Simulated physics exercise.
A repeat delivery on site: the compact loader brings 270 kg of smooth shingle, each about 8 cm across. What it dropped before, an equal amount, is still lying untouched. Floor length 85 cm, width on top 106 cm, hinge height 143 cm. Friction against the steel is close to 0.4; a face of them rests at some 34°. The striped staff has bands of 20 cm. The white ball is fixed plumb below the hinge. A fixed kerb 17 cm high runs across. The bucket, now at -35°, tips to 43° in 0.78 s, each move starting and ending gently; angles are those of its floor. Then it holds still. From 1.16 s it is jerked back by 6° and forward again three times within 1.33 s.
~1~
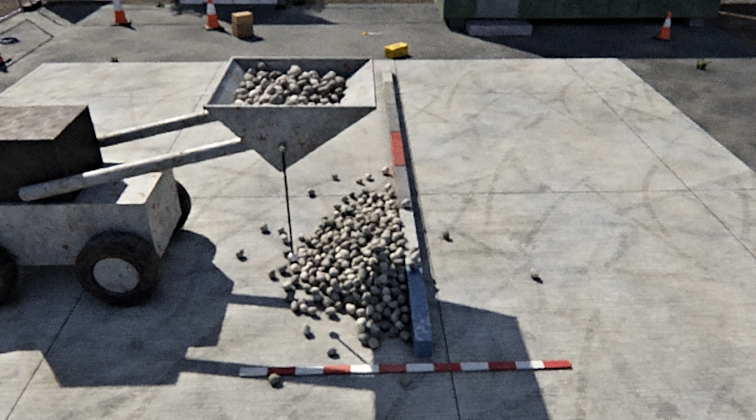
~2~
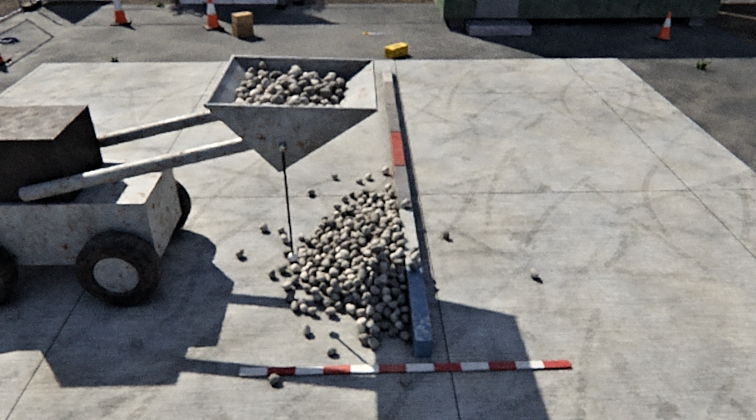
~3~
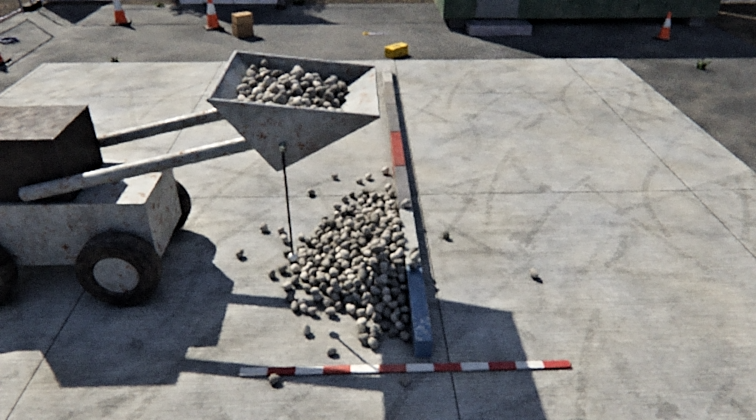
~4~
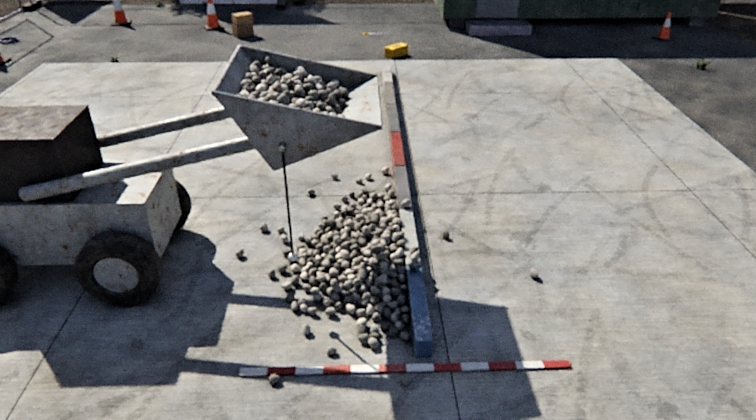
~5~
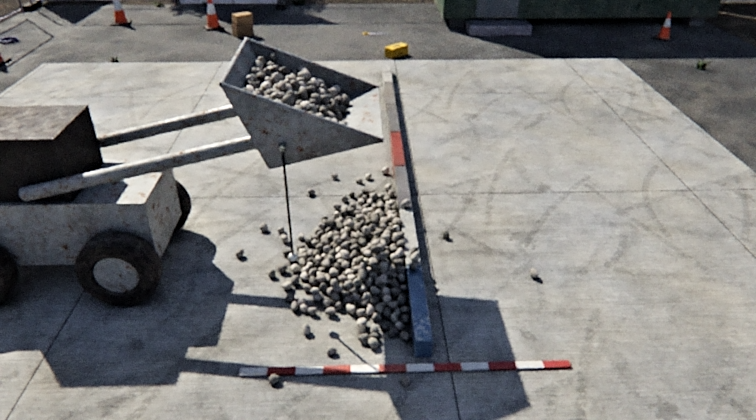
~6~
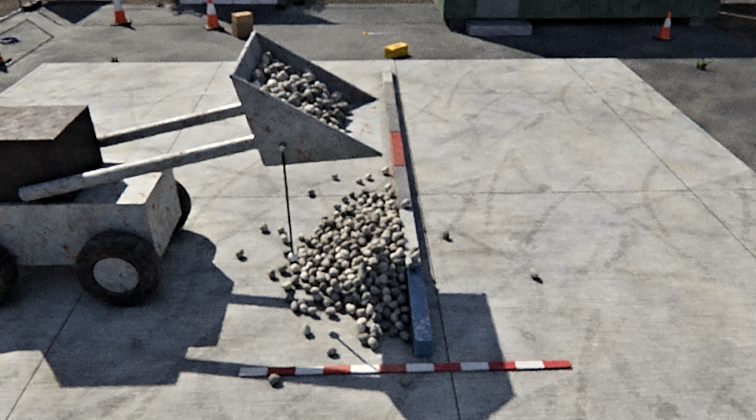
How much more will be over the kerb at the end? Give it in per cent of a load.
Some 47 per cent is added.
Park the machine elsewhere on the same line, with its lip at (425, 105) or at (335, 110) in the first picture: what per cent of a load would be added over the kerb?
About 95 and 15 per cent.
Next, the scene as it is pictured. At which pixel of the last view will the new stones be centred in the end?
Near (411, 252).
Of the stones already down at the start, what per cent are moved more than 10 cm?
About 5 per cent.
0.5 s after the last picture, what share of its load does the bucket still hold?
It holds some 70 per cent.
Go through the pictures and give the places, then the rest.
The first picture shows lip at (376, 108), floor tilted -35°, highest stones at (281, 79). The earlier load is highest near (396, 241), 22 cm above ground level, 100 % on this side of the kerb.
The second picture shows lip at (377, 110), floor tilted -33°, highest stones at (278, 78).
In the third picture, the bucket is at -29°, its lip at (380, 117); the top of the load is at (268, 78).
The fourth picture shows lip at (382, 128), floor tilted -22°, highest stones at (258, 73).
The fifth picture shows lip at (383, 141), floor tilted -14°, highest stones at (261, 70).
The sixth picture shows lip at (382, 155), floor tilted -5°, highest stones at (267, 66).
Then, 0.2 s after the last picture the floor is at 30°; in per cent of one load, 100 in the bucket, 100 on this side of the kerb; the foremost stones are at (428, 242).
Then, 0.5 s after the last picture the floor is at 43°; in per cent of one load, 68 in the bucket, 132 on this side of the kerb; the foremost stones are at (428, 242).
Then, 2.6 s after the last picture the floor is at 43°; in per cent of one load, 0 in the bucket, 152 on this side of the kerb, 48 over the kerb; the foremost stones are at (644, 291).
Then, 5.2 s after the last picture the floor is at 43°; in per cent of one load, 0 in the bucket, 152 on this side of the kerb, 48 over the kerb; the foremost stones are at (644, 291). Net gain over the kerb, 47.
